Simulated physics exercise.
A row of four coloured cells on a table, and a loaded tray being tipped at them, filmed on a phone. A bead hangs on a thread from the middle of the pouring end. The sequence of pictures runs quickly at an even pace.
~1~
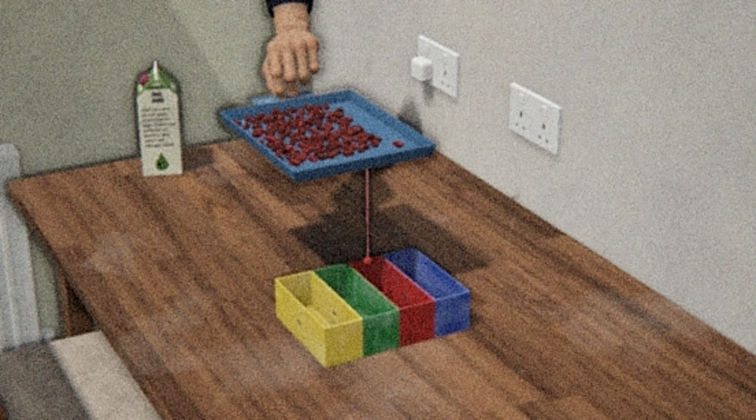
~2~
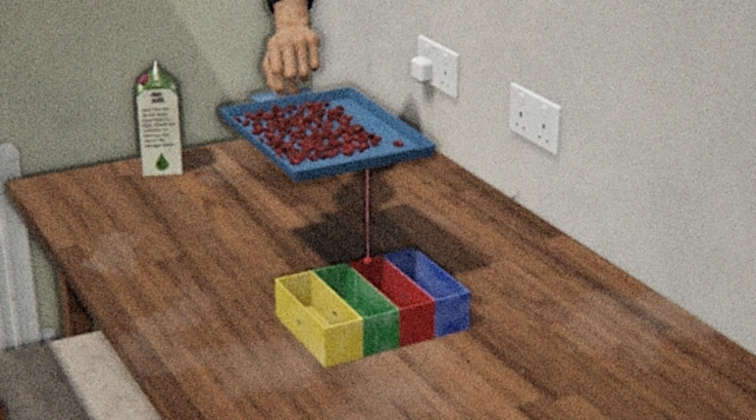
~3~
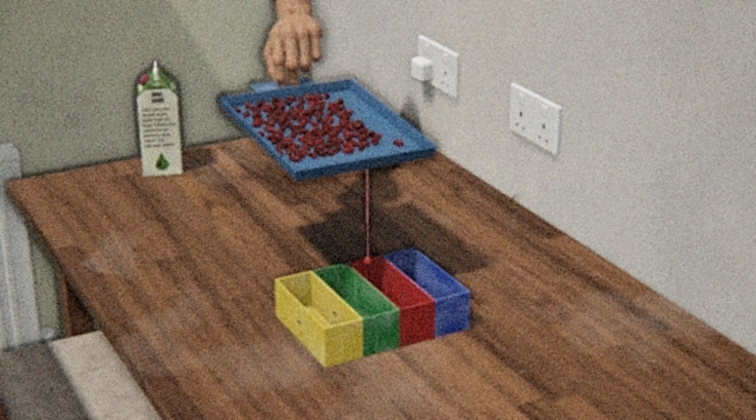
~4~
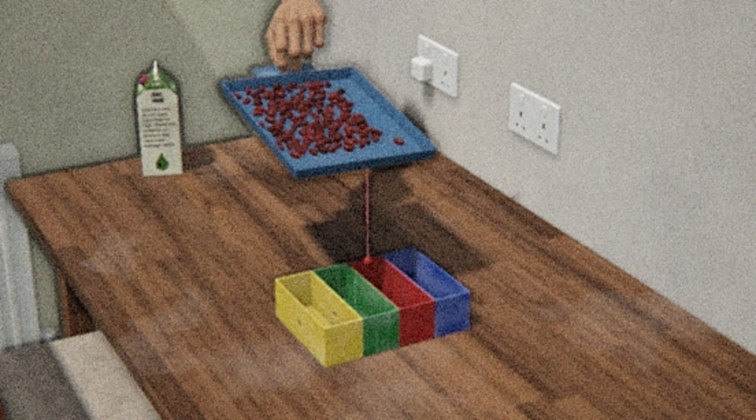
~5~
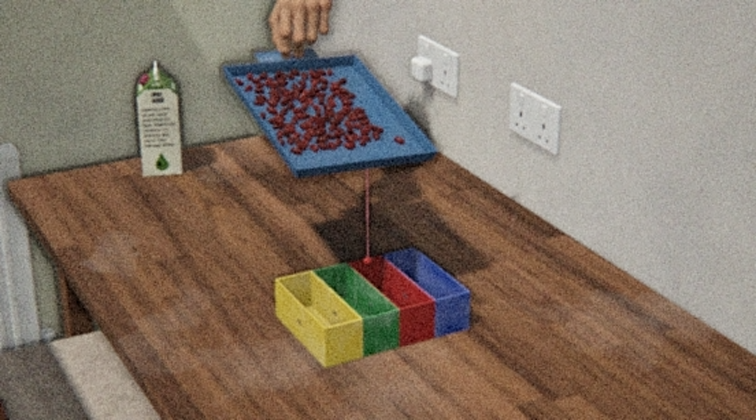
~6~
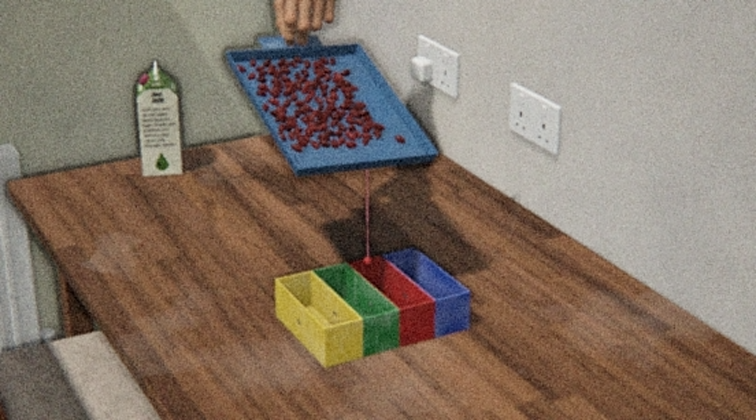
On a wooden table by a wall with sockets, a hand holds a blue tray of dark red beans above a row of yellow, green, red and blue compartments. The tray starts nearly level, then the hand steadily raises its back edge, tilting it clearly while the beans stay bunched on it.
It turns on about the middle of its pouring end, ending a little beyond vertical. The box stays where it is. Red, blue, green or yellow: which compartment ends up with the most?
The blue one.
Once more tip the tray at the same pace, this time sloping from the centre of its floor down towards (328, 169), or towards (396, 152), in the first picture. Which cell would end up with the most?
First try: The cell in yellow. Second try: The cell in blue.
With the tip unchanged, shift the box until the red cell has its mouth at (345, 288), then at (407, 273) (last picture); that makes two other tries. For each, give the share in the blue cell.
First position: Some 20 %; second position: Some 40 %.
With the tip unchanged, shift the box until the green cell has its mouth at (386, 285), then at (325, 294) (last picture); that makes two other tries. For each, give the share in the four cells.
Some 100 and then some 40 per cent.
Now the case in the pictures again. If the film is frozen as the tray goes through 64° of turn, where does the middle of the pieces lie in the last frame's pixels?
Around (385, 145).
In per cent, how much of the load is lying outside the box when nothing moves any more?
Around 30 in a hundred.
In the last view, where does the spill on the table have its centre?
The middle lies near (496, 301).
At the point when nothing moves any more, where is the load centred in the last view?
It settles centred around (429, 312).
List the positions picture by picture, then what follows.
The first frame shows corners of the pouring end at (296, 170) and (432, 144), level; middle of the load at (316, 136), kidney beans; bead on its thread at (368, 261); yellow cell at (343, 339); green cell at (381, 329); red cell at (417, 320); blue cell at (452, 311).
The second frame shows corners of the pouring end at (296, 170) and (433, 144), level; middle of the load at (316, 134).
The third frame shows corners of the pouring end at (297, 169) and (433, 146), tipped barely, lowest at the right corner; middle of the load at (317, 129).
The fourth frame shows corners of the pouring end at (298, 168) and (434, 148), tipped a little, lowest at the right corner; middle of the load at (317, 122).
The fifth frame shows corners of the pouring end at (299, 167) and (434, 150), tipped clearly, lowest at the right corner; middle of the load at (319, 115).
The sixth frame shows corners of the pouring end at (300, 166) and (434, 152), tipped clearly, lowest at the right corner; middle of the load at (321, 108); yellow cell at (343, 339); green cell at (381, 329); red cell at (417, 320); blue cell at (452, 311).
Soon after the last picture, tray tipped steeply; nearly all on the tray; a small part falling or outside the box.
A little later, tray tipped past a quarter turn; about a third on the tray; about a quarter in the blue cell; a small part in the red cell; a small part in the green cell; a stray few in the yellow cell; about a third falling or outside the box.
Later still, tray tipped past a quarter turn; about a third in the blue cell; about a quarter in the red cell; a small part in the green cell; a stray few in the yellow cell; about a quarter falling or outside the box.
At rest, tray tipped past a quarter turn; about a third in the blue cell; about a quarter in the red cell; a small part in the green cell; a stray few in the yellow cell; about a quarter outside the box.
